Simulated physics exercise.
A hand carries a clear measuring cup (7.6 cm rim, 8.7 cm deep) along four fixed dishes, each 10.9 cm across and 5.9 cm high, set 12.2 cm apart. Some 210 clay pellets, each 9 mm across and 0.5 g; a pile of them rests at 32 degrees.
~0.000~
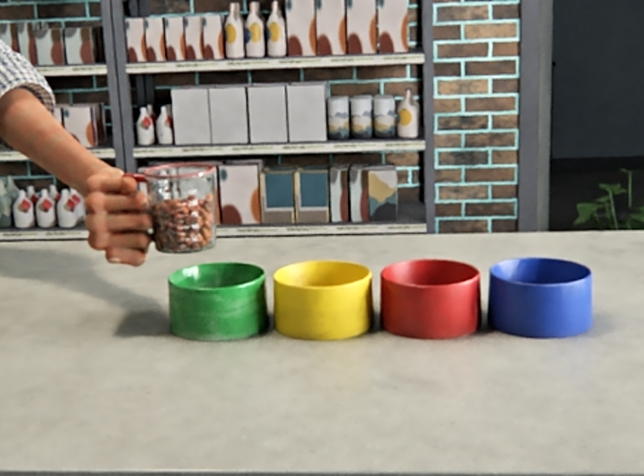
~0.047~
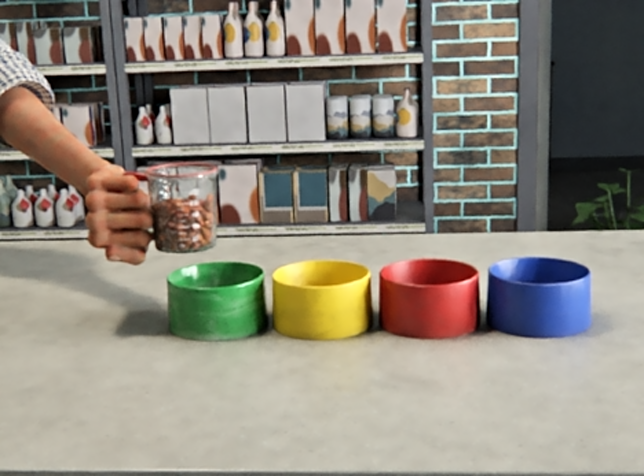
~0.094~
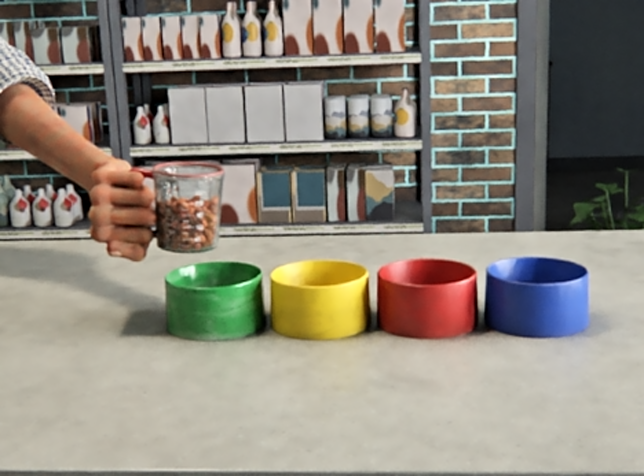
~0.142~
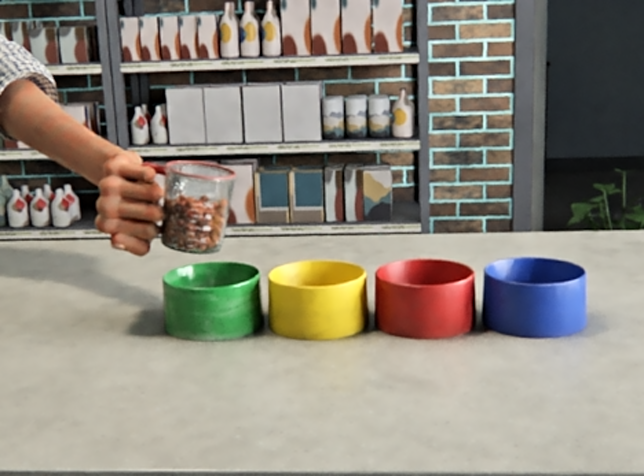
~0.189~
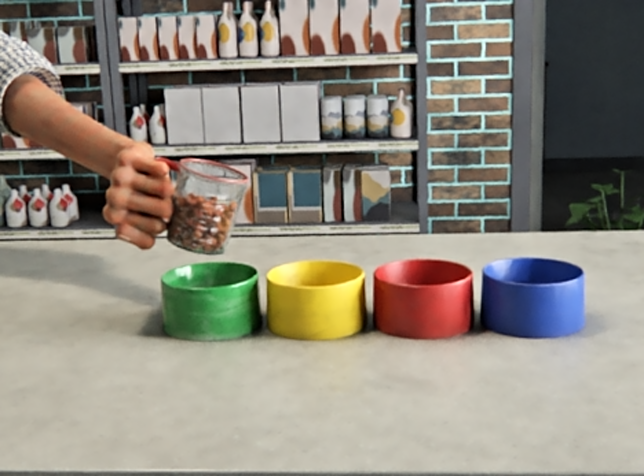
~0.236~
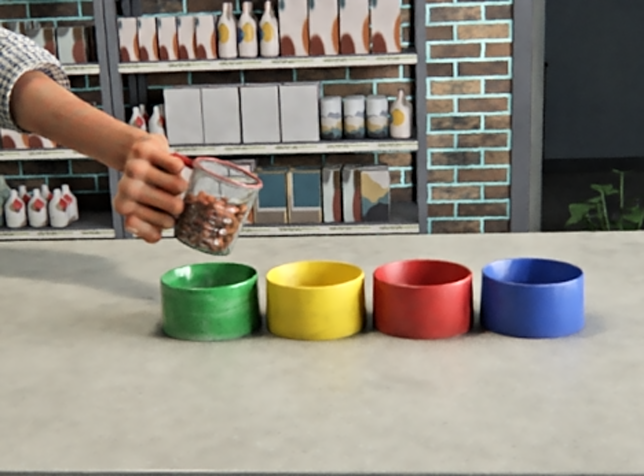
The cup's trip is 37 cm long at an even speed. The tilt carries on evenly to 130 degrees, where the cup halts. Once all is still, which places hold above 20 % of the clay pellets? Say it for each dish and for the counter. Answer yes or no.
Red yes, blue no, green no, yellow no, counter no.
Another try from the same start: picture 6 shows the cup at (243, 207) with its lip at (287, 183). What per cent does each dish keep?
Red 0; blue 90; green 0; yellow 0.
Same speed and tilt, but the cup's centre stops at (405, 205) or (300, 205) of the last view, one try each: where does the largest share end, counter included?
The winner: Red, then yellow.
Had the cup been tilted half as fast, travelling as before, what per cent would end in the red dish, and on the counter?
In that case red 0, counter 0.
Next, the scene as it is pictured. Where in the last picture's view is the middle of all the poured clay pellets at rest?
At about (440, 309).
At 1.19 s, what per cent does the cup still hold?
Some 5 per cent of the load.
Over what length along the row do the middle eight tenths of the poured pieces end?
Roughly 8 cm.
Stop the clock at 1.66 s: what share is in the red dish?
Near 85 per cent so far.
Then, at 0.81 s, tilt 101 degrees; cup holds 100 %.
After 1.19 s, tilt 130 degrees; cup holds 5 %, red 90 %.
After 1.66 s, tilt 130 degrees; cup holds 0 %, red 85 %, blue 5 %.
In the end, at 2.0 s, red 85 %, blue 5 %, green 0 %, yellow 0 %, counter 10 %.
